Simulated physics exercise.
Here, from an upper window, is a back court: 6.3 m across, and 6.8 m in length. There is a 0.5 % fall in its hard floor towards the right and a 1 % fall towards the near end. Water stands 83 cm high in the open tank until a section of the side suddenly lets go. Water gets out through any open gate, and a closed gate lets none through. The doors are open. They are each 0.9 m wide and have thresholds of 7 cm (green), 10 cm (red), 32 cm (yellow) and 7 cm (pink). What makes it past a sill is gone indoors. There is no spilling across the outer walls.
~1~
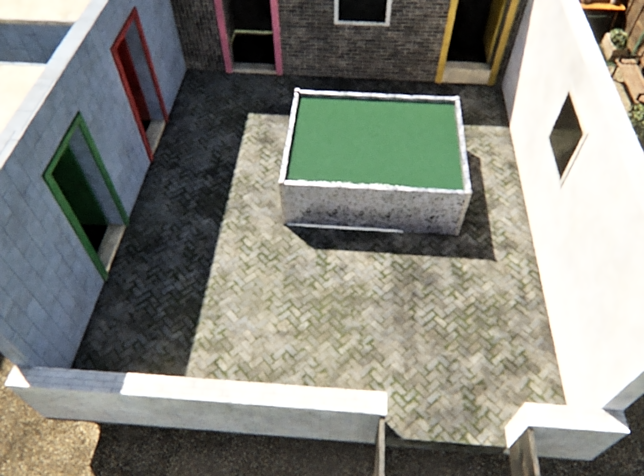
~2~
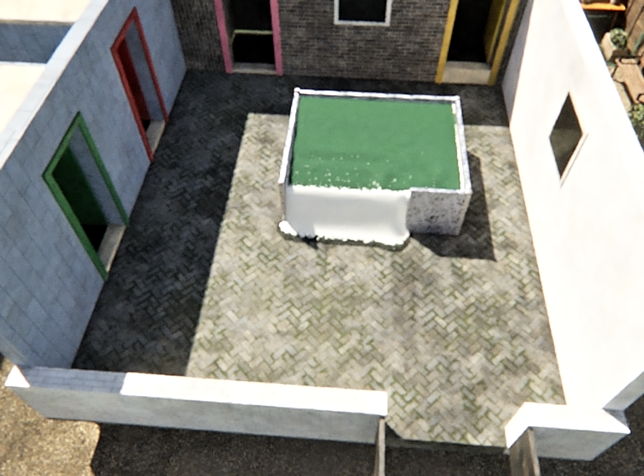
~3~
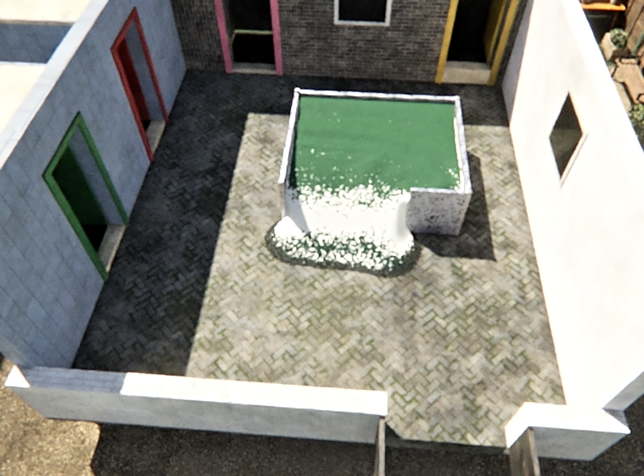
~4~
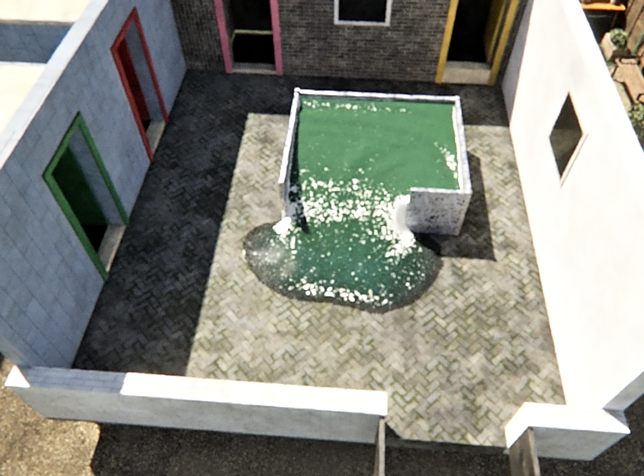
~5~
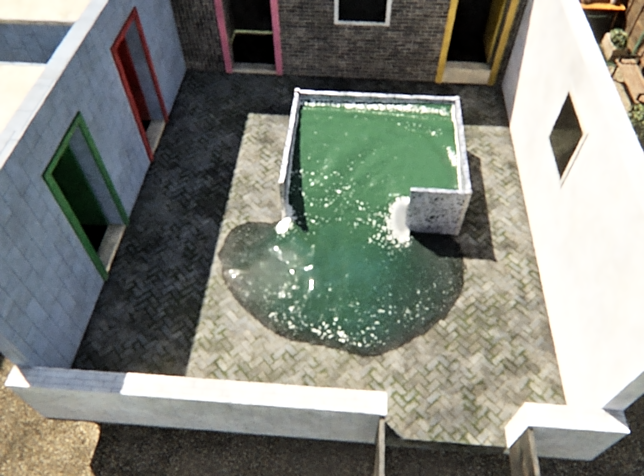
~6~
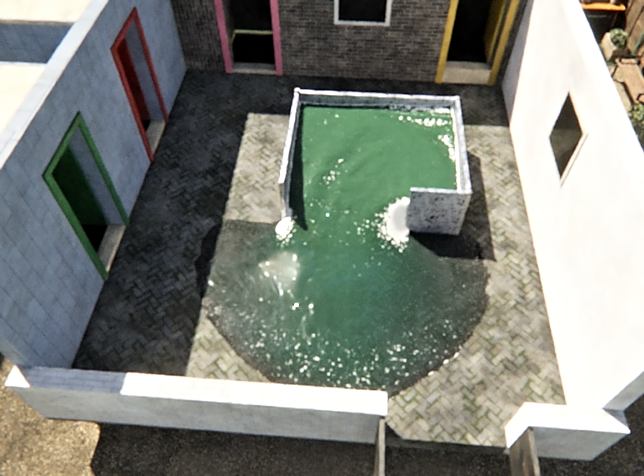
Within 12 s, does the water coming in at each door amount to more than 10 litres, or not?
At the green door: More than 10 litres. At the red door: Not more than 10 litres. At the yellow door: Not more than 10 litres. At the pink door: More than 10 litres.
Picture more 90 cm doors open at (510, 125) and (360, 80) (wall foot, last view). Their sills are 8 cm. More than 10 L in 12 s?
Door 1: Limit broken; door 2: Limit not reached.
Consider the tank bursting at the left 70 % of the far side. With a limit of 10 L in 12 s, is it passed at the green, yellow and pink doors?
In that case, green door: Less than that, yellow door: Less than that, pink door: More than that.
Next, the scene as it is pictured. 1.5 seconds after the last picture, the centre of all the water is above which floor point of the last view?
At roughly (324, 259).
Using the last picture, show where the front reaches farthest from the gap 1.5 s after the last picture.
That's around (63, 391) in the last picture.
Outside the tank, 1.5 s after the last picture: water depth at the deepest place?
Roughly 70 cm.
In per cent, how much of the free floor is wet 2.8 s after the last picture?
Wet share: Near 55 percent.
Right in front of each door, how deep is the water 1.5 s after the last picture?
Green 1 cm, red 0 cm, yellow 0 cm, pink 0 cm.
Then, 0.7 s after the last picture water covers 35 % of the floor and is deepest (52 cm) near (307, 396); green door not reached, red door not reached, yellow door not reached, pink door not reached.
Then, 1.5 s after the last picture water covers 40 % of the floor and is deepest (70 cm) near (77, 392); green door not reached, red door not reached, yellow door not reached, pink door not reached.
Then, 2.8 s after the last picture water covers 55 % of the floor and is deepest (38 cm) near (77, 392); green door 13 cm at the sill, 7 L in, red door 3 cm at the sill, 0 L in, yellow door not reached, pink door not reached.
Then, 6.3 s after the last picture water covers 95 % of the floor and is deepest (16 cm) near (559, 430); green door 10 cm at the sill, 46 L in, red door 5 cm at the sill, 0 L in, yellow door 11 cm at the sill, 0 L in, pink door 14 cm at the sill, 60 L in.
Then, 11.3 s after the last picture water covers 100 % of the floor and is deepest (13 cm) near (528, 269); green door 5 cm at the sill, 55 L in, red door 7 cm at the sill, 0 L in, yellow door 11 cm at the sill, 0 L in, pink door 5 cm at the sill, 97 L in.
